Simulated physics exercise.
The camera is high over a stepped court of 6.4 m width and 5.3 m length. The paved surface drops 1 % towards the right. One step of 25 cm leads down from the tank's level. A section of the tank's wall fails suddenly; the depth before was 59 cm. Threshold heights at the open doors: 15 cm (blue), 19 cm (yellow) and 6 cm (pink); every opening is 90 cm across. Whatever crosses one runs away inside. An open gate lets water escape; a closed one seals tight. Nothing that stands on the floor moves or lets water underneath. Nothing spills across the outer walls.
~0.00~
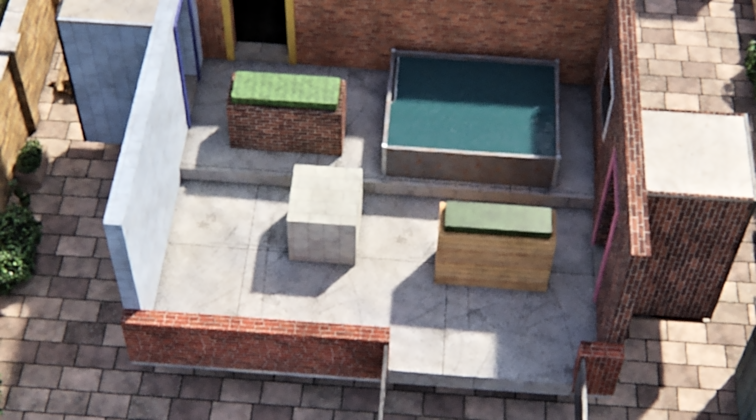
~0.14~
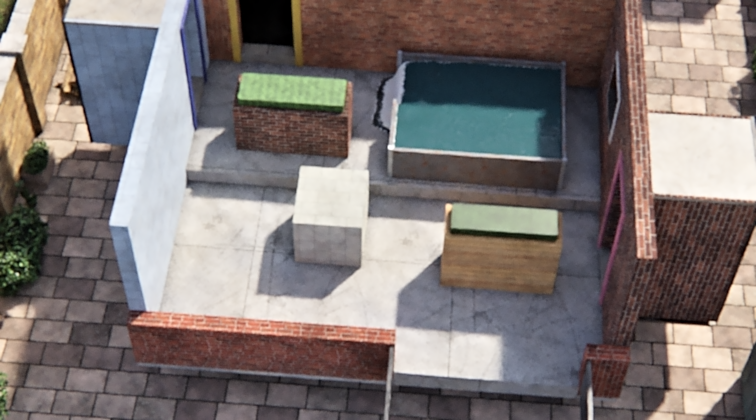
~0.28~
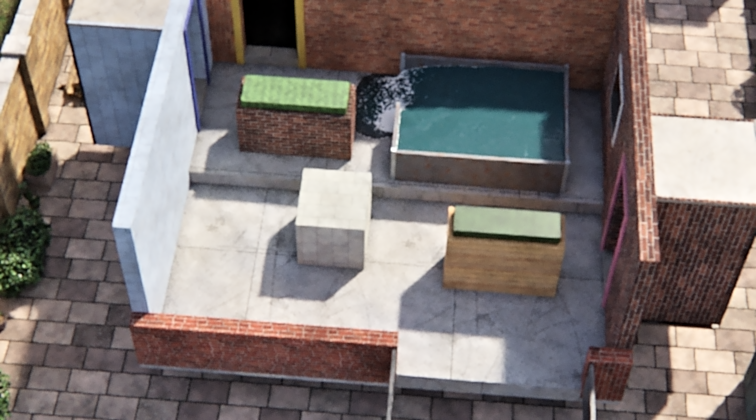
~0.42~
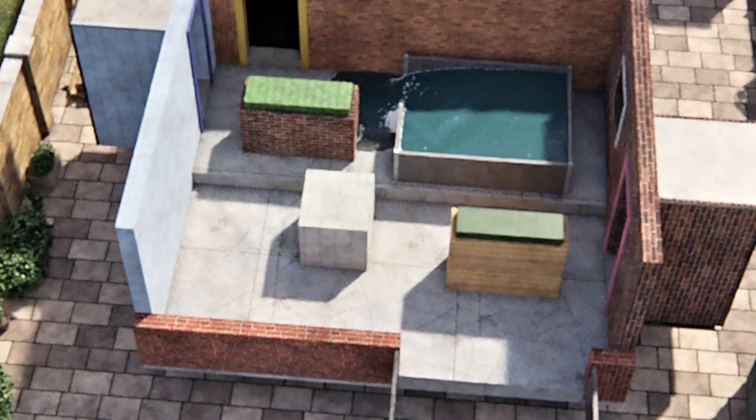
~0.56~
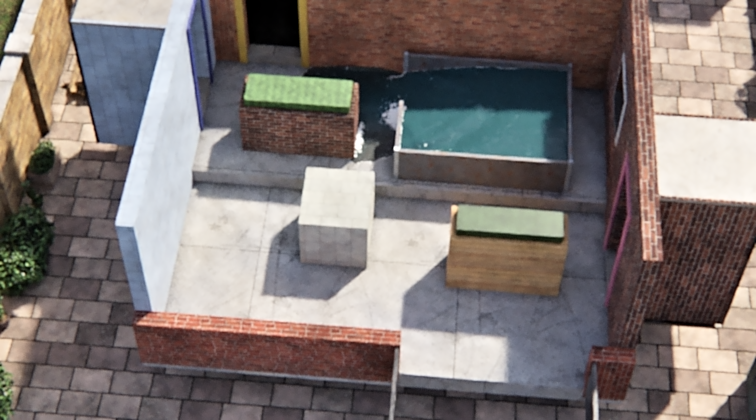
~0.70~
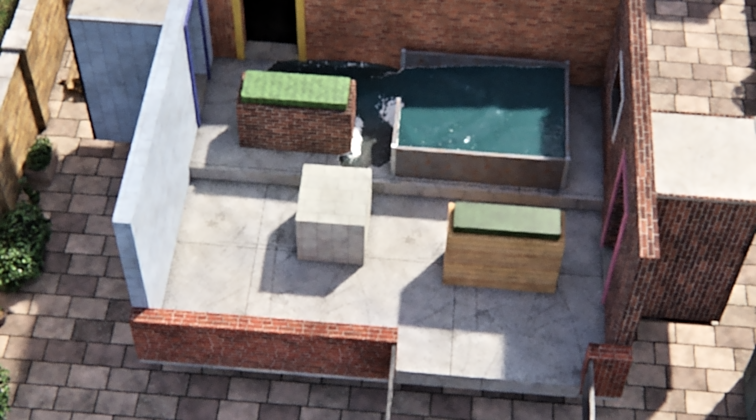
Dark green water burst out of the left side of a tank in a walled courtyard, foaming as it spread across the raised paving, behind the grass-topped brick planter and into the gap beside it.
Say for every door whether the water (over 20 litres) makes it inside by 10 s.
Door by door: At the blue door it exceeds the limit; at the yellow door it goes over the limit; at the pink door it keeps below the limit.
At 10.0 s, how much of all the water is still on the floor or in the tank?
About 84 per cent.
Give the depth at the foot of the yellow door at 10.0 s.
Some 13.0 cm.
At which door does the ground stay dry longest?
Last comes the pink one.
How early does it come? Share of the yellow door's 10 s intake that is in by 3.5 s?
Some 40 per cent by then.
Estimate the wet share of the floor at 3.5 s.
Near 50 per cent is wet.
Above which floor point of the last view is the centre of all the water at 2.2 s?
At about (416, 119).
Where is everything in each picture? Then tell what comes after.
The first frame shows the tank at (473, 106) is whole and still, 59 cm deep.
In the second frame, water pours out at (399, 96) and has run 0.6 m, to (391, 80); deepest outside 28 cm, 59 cm at the tank's back.
In the third frame, water pours out at (402, 100) and has run 0.8 m, to (356, 124); deepest outside 33 cm, 59 cm at the tank's back.
In the fourth frame, water pours out at (405, 102) and has run 1.3 m, to (323, 114); deepest outside 31 cm, 59 cm at the tank's back.
In the fifth frame, water pours out at (405, 100) and has run 1.8 m, to (293, 106); deepest outside 34 cm, 59 cm at the tank's back.
In the sixth frame, the front is at (261, 82), 2.3 m from the gap at (402, 96); 3.0 m2 of floor is under water; 59 cm left at the back of the tank.
After 1.4 s water covers 20 % of the floor and is deepest (39 cm) near (214, 59); blue door 22 cm at the sill, 3 L in, yellow door 13 cm at the sill, 0 L in, pink door not reached.
After 2.2 s water covers 25 % of the floor and is deepest (40 cm) near (214, 59); blue door 35 cm at the sill, 66 L in, yellow door 14 cm at the sill, 0 L in, pink door not reached.
After 3.5 s water covers 50 % of the floor and is deepest (32 cm) near (205, 99); blue door 31 cm at the sill, 226 L in, yellow door 22 cm at the sill, 20 L in, pink door not reached.
After 6.0 s water covers 70 % of the floor and is deepest (24 cm) near (352, 94); blue door 21 cm at the sill, 327 L in, yellow door 20 cm at the sill, 48 L in, pink door not reached.
After 10.0 s water covers 95 % of the floor and is deepest (15 cm) near (363, 202); blue door 12 cm at the sill, 349 L in, yellow door 13 cm at the sill, 52 L in, pink door 6 cm at the sill, 1 L in.
